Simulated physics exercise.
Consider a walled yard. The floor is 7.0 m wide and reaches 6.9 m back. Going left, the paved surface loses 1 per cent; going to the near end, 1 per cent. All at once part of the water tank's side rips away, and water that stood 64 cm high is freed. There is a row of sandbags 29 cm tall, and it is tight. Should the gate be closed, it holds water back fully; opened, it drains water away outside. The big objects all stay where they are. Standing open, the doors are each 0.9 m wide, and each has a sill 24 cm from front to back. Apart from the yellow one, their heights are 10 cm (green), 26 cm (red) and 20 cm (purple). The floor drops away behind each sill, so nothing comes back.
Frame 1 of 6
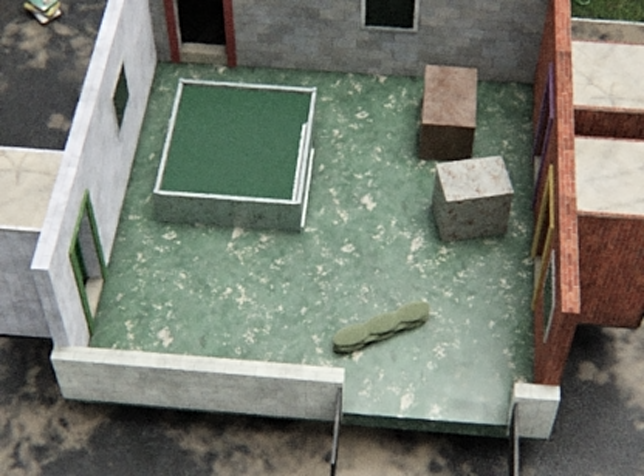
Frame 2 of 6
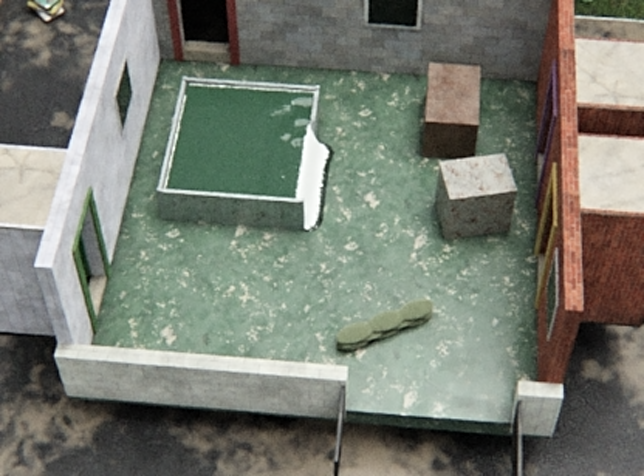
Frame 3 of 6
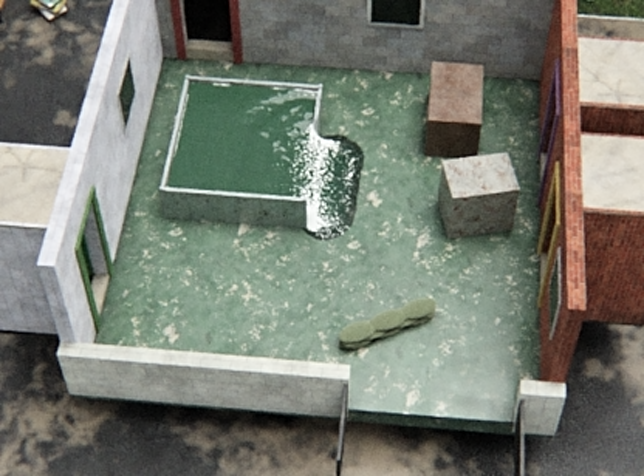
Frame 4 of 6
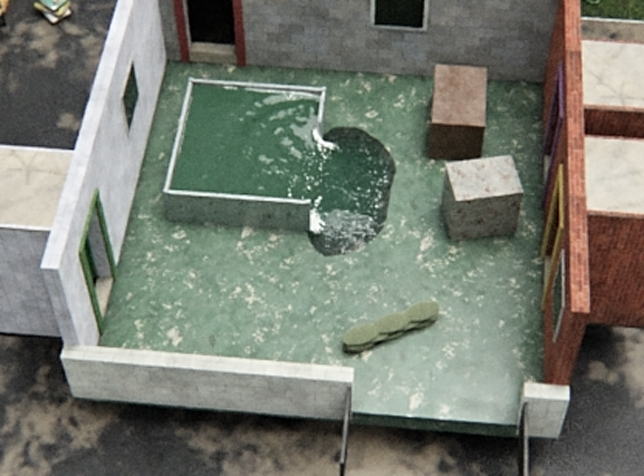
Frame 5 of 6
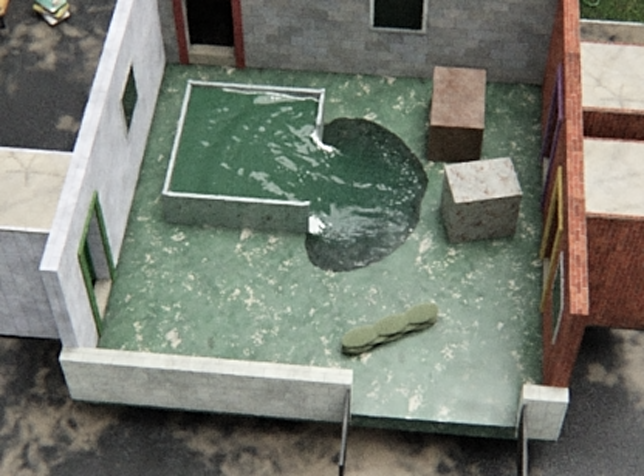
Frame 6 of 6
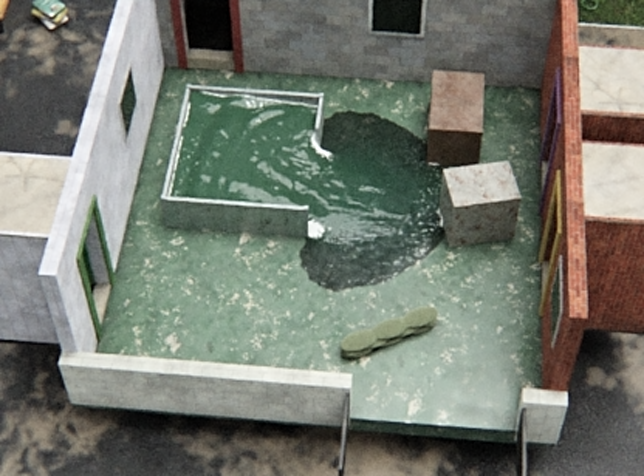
Water burst through the right side of a raised tank in a walled yard and fanned out across the green floor as a dark, rippling pool, reaching the two blocks on the right.
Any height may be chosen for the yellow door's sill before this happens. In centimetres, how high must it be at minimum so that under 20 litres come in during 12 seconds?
At least 9 cm or so.
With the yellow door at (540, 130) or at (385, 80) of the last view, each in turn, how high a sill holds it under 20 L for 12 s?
You'd want roughly 7.0 cm there first, then roughly 7.5 cm.
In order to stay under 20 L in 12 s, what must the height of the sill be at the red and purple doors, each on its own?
Roughly 6.5 cm for the red door and roughly 29 cm for the purple door.
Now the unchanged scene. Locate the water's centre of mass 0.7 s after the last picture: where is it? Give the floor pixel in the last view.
Centre of mass: About (294, 184) px.
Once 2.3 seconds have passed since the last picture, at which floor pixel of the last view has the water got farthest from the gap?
In the last picture, around (533, 418).
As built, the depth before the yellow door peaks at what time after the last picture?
I'd guess close to 6.0 seconds.
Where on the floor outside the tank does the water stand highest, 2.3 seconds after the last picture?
Check close to (533, 418).
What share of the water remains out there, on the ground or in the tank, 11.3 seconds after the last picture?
Remaining share: Around 68 %.
Then, 0.7 s after the last picture water covers 25 % of the floor, deepest (39 cm) near (437, 223); it has not reached the yellow door.
Then, 2.3 s after the last picture water covers 50 % of the floor, deepest (36 cm) near (533, 418); 9 cm at the yellow door, 4 litres in over its 8 cm sill.
Then, 11.3 s after the last picture water covers 95 % of the floor, deepest (15 cm) near (89, 383); 3 cm at the yellow door, 29 litres in over its 8 cm sill.
At the yellow door as built, the water peaked near 9 cm, 6.1 s after the last picture.
With a sill of 8 cm, 28 litres would have come in within the 12 s; with 11 cm, 10 litres. So under 20 litres takes about 9 cm.
